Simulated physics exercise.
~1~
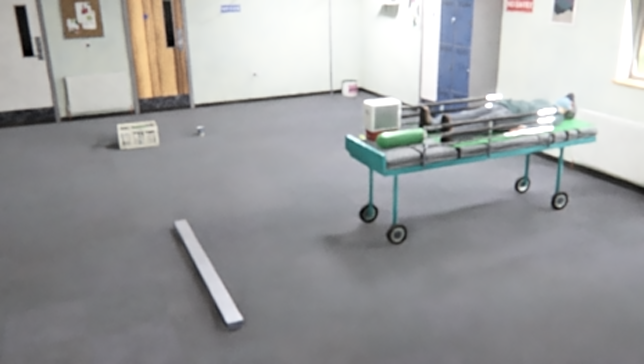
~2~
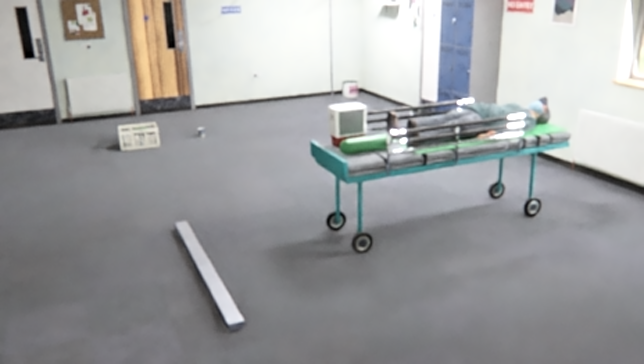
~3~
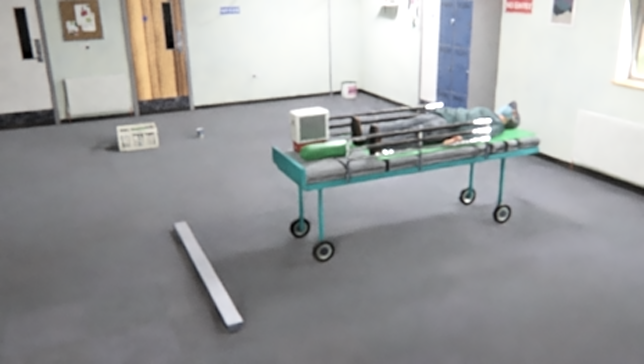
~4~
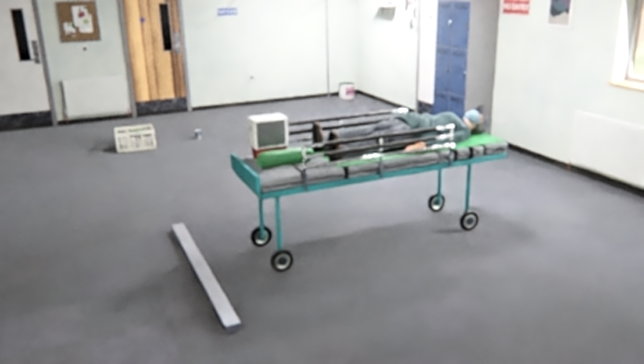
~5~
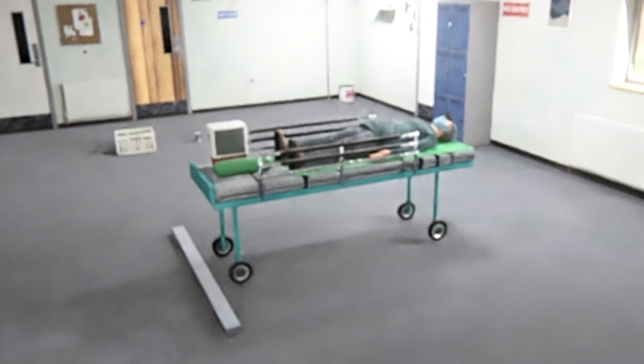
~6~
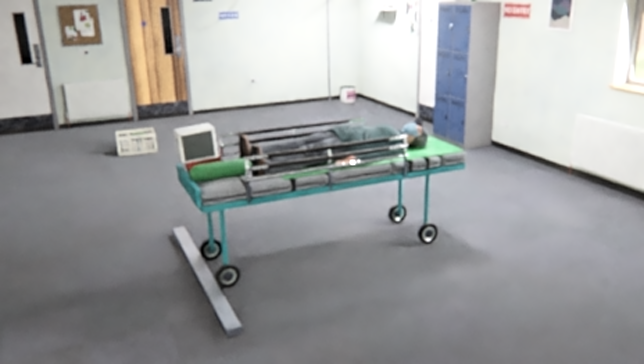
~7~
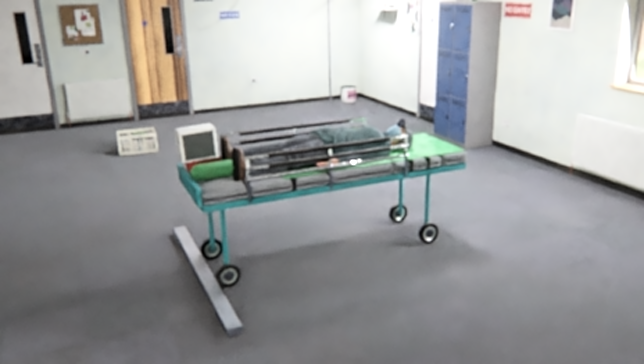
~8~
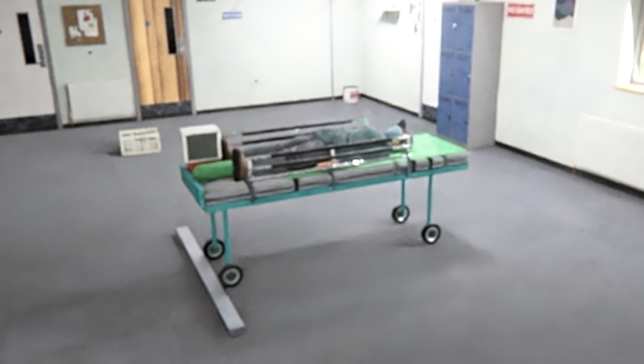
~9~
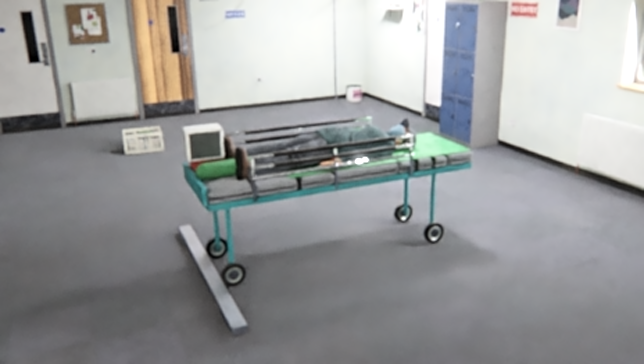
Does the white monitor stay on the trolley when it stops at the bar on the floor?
Yes, the white monitor stays upright on the left end of the trolley after it stops.
